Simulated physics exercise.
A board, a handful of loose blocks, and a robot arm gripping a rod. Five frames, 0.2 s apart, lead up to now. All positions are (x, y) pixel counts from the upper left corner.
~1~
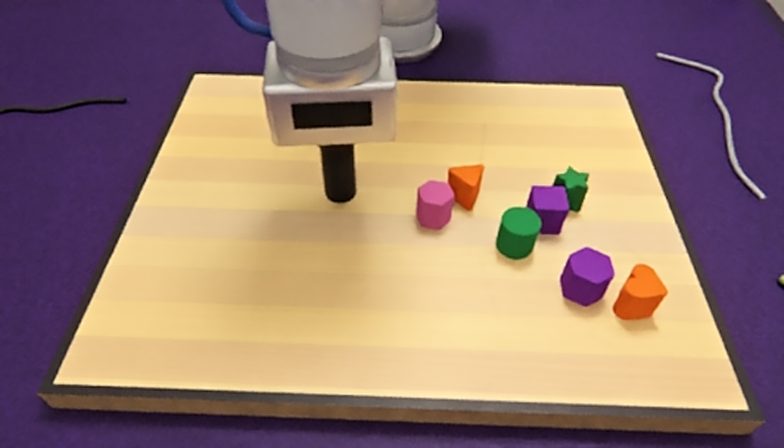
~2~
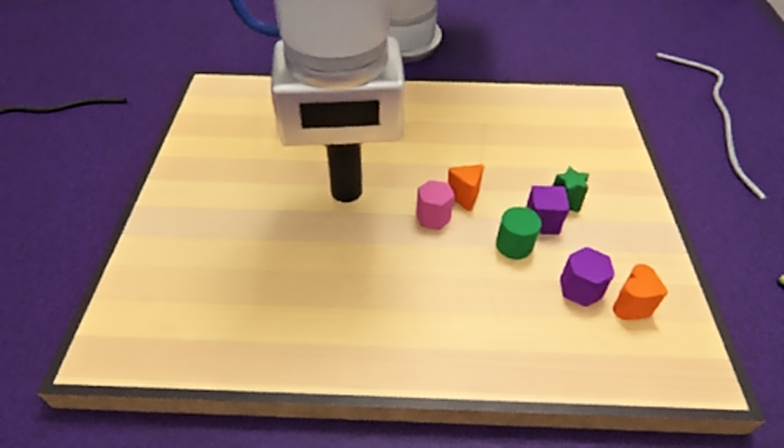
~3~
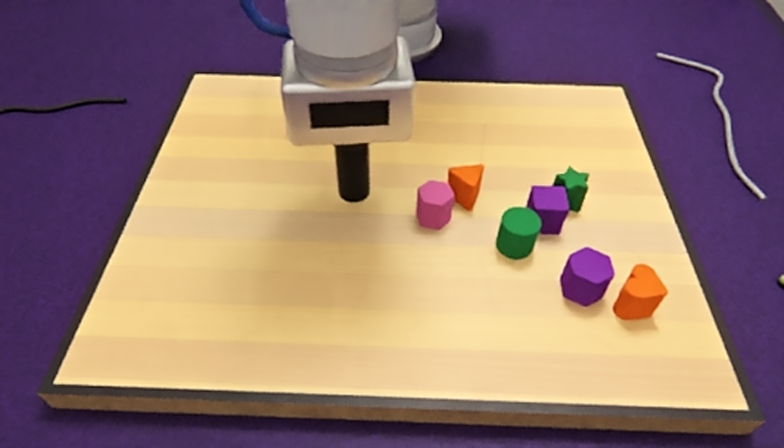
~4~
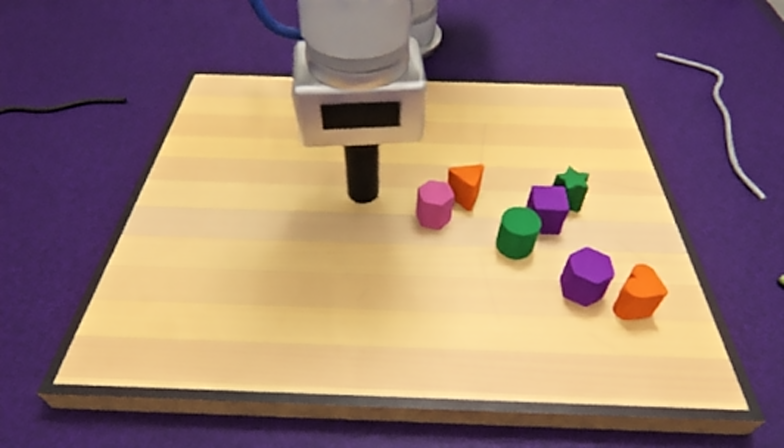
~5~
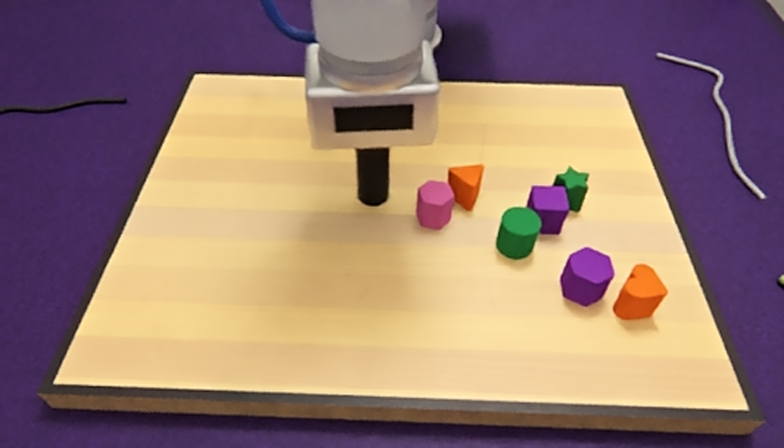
A robot arm holding a black rod moved slowly to the right over a wooden board, closing in on the pink hexagon block, while all the colorful blocks stayed where they were.
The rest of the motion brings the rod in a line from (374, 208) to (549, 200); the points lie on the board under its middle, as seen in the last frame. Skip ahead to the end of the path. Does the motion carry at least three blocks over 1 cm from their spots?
The answer is yes.
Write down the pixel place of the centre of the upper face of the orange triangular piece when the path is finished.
It is going to be at (530, 157).
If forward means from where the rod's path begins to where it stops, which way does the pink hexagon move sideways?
The shift goes right.
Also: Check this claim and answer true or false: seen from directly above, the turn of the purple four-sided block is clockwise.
Verdict: True.
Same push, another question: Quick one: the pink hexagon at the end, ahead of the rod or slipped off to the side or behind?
No longer ahead of the rod.
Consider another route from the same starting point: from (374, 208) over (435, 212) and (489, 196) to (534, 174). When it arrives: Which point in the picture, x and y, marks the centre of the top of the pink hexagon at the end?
Its top face will be centred at roughly (498, 199).
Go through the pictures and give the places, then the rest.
In the first frame, lower end of the rod at (341, 192), tops of blocks, pink hexagon at (436, 192), orange triangular piece at (469, 173), purple four-sided block at (550, 197), green star at (575, 177).
In the second frame, rod at (347, 192), blocks as before.
In the third frame, rod at (354, 192), blocks as before.
In the fourth frame, rod at (363, 193), blocks as before.
In the fifth frame, rod at (374, 195), pink hexagon at (436, 192), orange triangular piece at (469, 173), purple four-sided block at (550, 197), green star at (575, 177).
The first path, step by step. One third of the way, rod at (436, 193); pink hexagon at (465, 197), turned 35° clockwise.
Two thirds of the way, rod at (495, 190); pink hexagon at (487, 203), turned 105° clockwise; orange triangular piece at (513, 163), turned 20° anticlockwise.
At the end, rod at (554, 187); pink hexagon at (487, 203), turned 105° clockwise; orange triangular piece at (530, 157), turned 50° anticlockwise; purple four-sided block at (568, 200), turned 60° clockwise; green star at (592, 179).
